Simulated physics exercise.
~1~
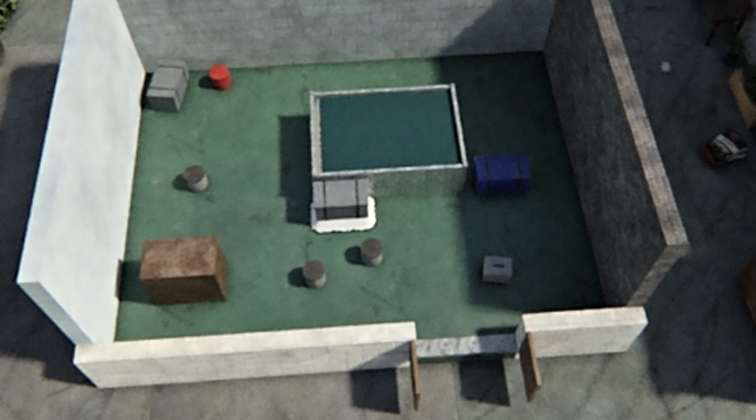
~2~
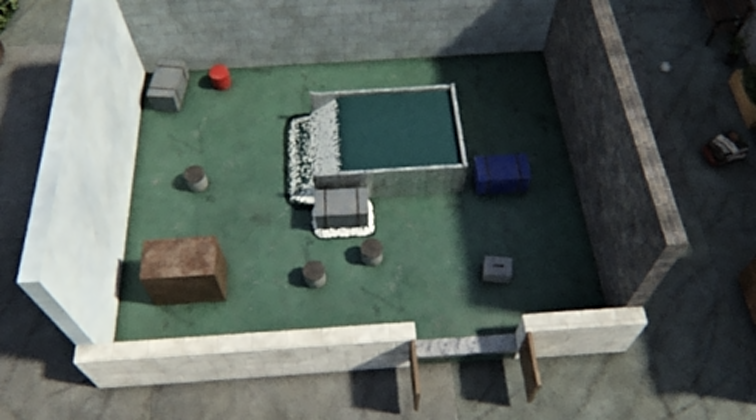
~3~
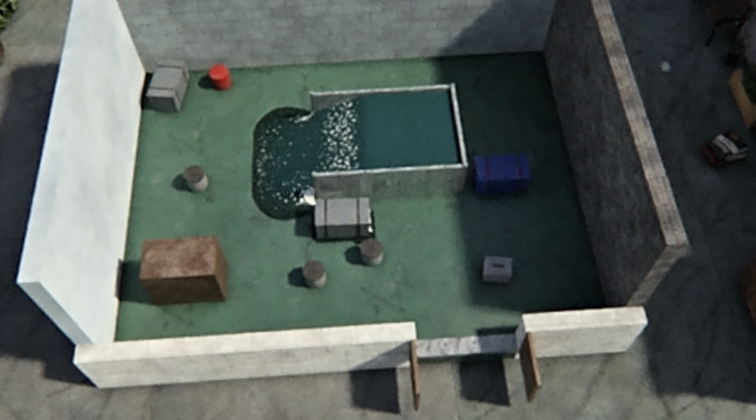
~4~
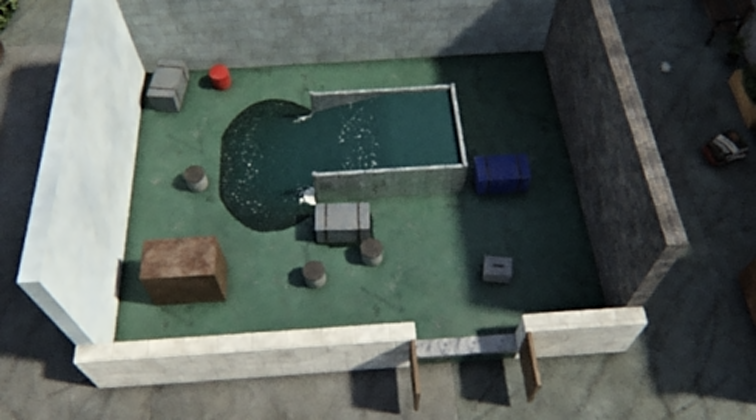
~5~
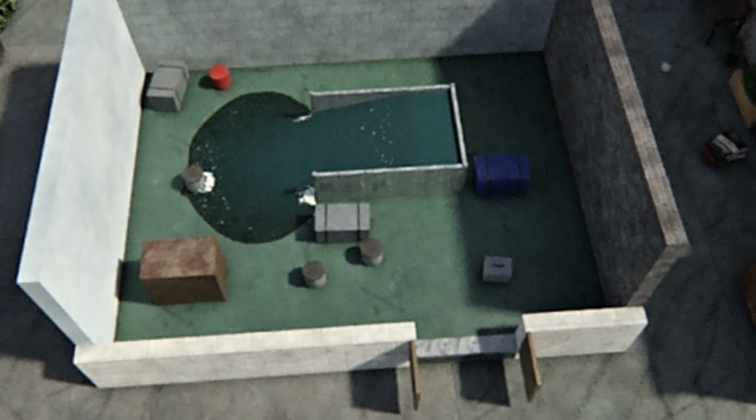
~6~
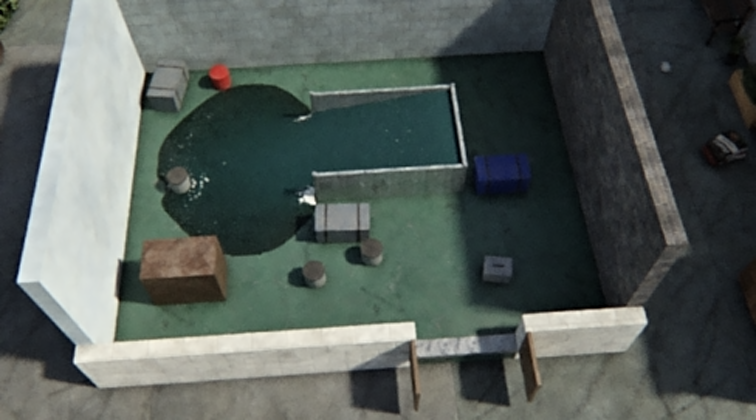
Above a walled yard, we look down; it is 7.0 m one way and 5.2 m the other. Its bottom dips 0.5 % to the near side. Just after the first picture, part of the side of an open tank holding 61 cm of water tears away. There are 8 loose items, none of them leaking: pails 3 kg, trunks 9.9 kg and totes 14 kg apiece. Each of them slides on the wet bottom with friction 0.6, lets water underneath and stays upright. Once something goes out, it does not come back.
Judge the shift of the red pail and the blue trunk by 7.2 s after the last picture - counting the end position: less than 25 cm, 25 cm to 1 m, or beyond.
My prediction: The red pail goes beyond a metre. The blue trunk does not really move.
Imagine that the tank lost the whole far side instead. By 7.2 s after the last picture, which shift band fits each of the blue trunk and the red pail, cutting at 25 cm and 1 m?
Note: Blue trunk swept well away, red pail swept well away.
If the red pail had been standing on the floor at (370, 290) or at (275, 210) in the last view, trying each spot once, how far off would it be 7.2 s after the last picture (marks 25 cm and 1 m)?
Outcomes in order: It is taken a long way; it is taken a long way.
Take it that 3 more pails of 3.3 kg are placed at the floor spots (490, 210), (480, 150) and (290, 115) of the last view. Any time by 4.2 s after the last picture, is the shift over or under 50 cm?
Taking them in the order given: Falls short, falls short and exceeds it.
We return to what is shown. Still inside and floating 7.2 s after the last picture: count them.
Count: 3.
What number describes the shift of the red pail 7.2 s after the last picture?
200 centimetres.
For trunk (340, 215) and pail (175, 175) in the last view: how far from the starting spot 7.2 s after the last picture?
Taking them in order, 80 cm and washed out.
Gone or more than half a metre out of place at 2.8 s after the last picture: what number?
Count: 2.
Then, 0.9 s after the last picture the red pail is near (199, 64), 0.4 m from its start, afloat; the blue trunk is near (503, 167), 0.0 m from its start, aground; 0 of 8 are out; 3 afloat.
Then, 2.8 s after the last picture the red pail is near (224, 91), 0.6 m from its start, afloat; the blue trunk is near (503, 167), 0.0 m from its start, aground; 0 of 8 are out; 3 afloat.
Then, 4.8 s after the last picture the red pail is near (290, 117), 1.6 m from its start, afloat; the blue trunk is near (503, 167), 0.0 m from its start, aground; 0 of 8 are out; 3 afloat.
Then, 7.2 s after the last picture the red pail is near (302, 137), 2.0 m from its start, afloat; the blue trunk is near (503, 167), 0.0 m from its start, aground; 1 of 8 are out; 3 afloat.
